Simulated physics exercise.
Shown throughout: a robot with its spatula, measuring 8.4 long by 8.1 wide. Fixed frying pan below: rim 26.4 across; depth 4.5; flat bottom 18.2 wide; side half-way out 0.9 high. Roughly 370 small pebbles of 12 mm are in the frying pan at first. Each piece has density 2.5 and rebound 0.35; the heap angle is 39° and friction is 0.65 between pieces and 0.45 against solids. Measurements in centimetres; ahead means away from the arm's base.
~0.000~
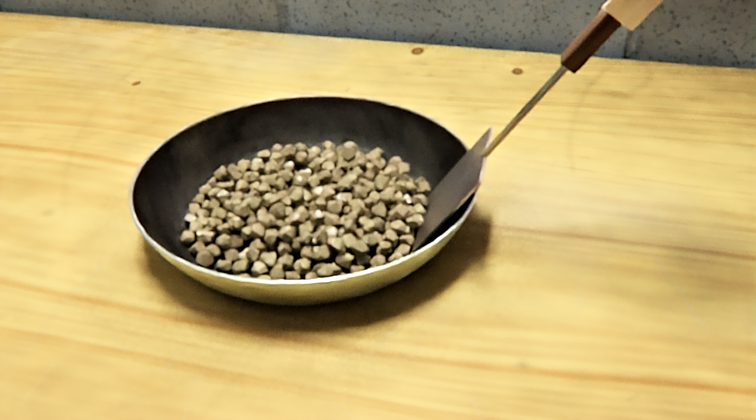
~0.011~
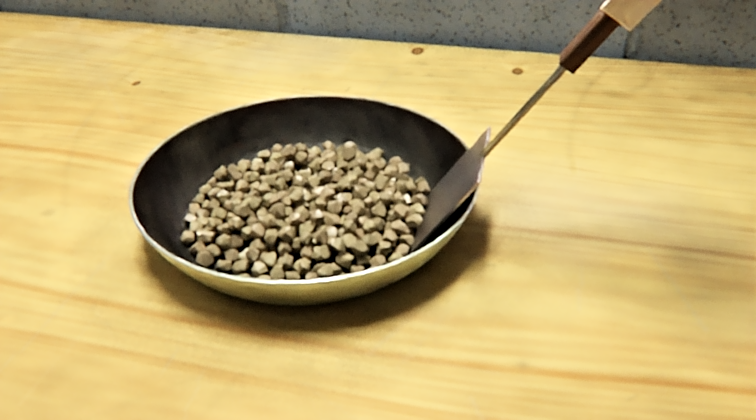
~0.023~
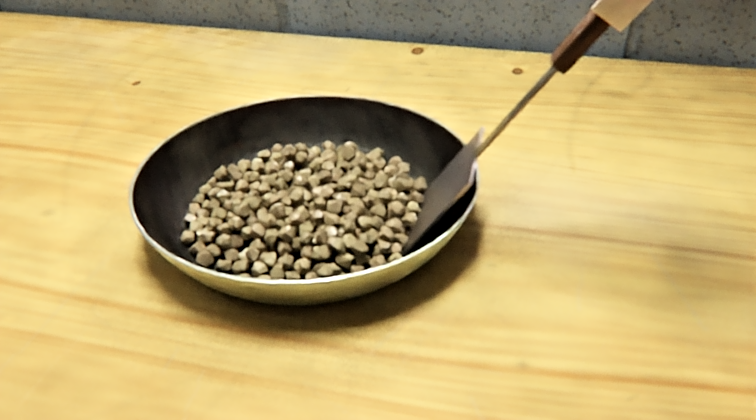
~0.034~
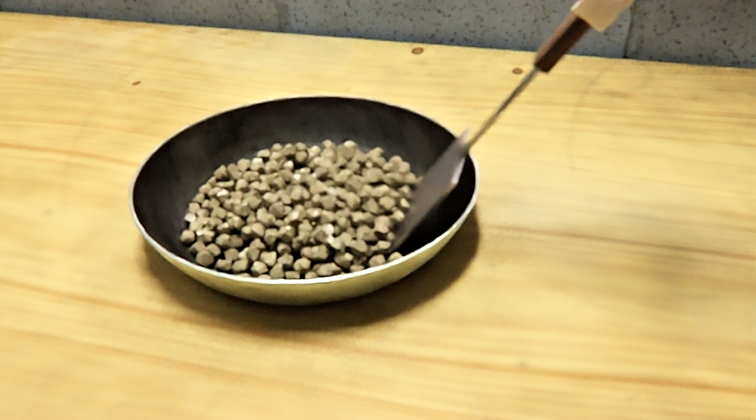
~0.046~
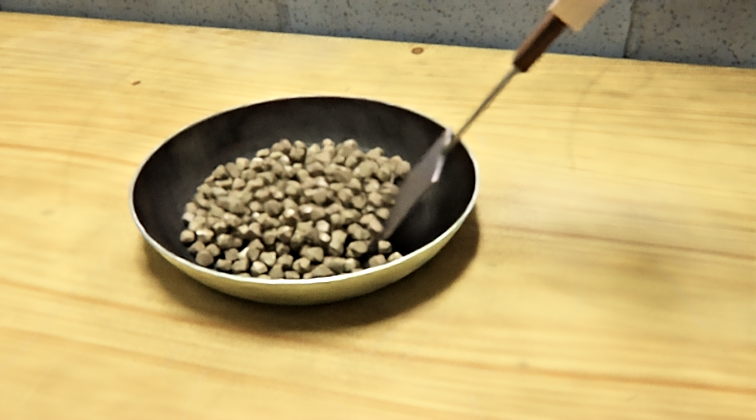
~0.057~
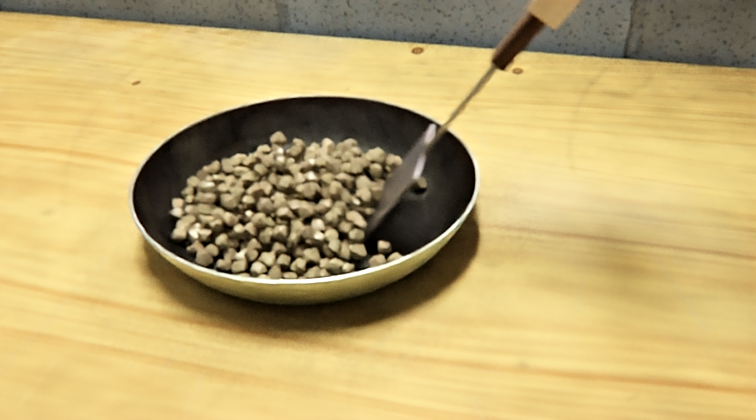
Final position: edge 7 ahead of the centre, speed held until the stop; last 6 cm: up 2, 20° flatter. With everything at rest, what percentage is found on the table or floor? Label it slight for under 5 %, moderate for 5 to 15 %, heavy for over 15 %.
Label: Moderate.
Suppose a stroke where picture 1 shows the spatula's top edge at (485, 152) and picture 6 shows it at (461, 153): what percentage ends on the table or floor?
It works out to about 0 %, more or less.
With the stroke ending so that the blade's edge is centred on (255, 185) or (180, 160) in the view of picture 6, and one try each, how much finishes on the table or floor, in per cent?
The two tries give near 5 and near 40 in a hundred.
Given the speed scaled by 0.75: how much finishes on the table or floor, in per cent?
Around 5 percent would finish on the table or floor.
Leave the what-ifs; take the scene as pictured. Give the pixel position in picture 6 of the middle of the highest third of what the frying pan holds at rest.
(196, 172).
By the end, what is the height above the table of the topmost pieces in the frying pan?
Top of the heap: Roughly 6.0 cm above the table top.
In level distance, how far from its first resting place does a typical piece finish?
I'd guess close to 5 centimetres.
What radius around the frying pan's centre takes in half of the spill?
20 cm.
After 0.09 s, sloping 57°, highest piece 6 above the table; 373 in the frying pan.
After 0.12 s, sloping 51°, highest piece 7 above the table; 373 in the frying pan.
After 0.34 s, sloping 37°, highest piece 6 above the table; 335 in the frying pan, 33 on the table or floor, 5 on the blade or in flight.
After 1.38 s, sloping 37°, highest piece 6 above the table; 335 in the frying pan, 38 on the table or floor.
In the end, 335 in the frying pan, 38 on the table or floor. That is 10 % on the table or floor.
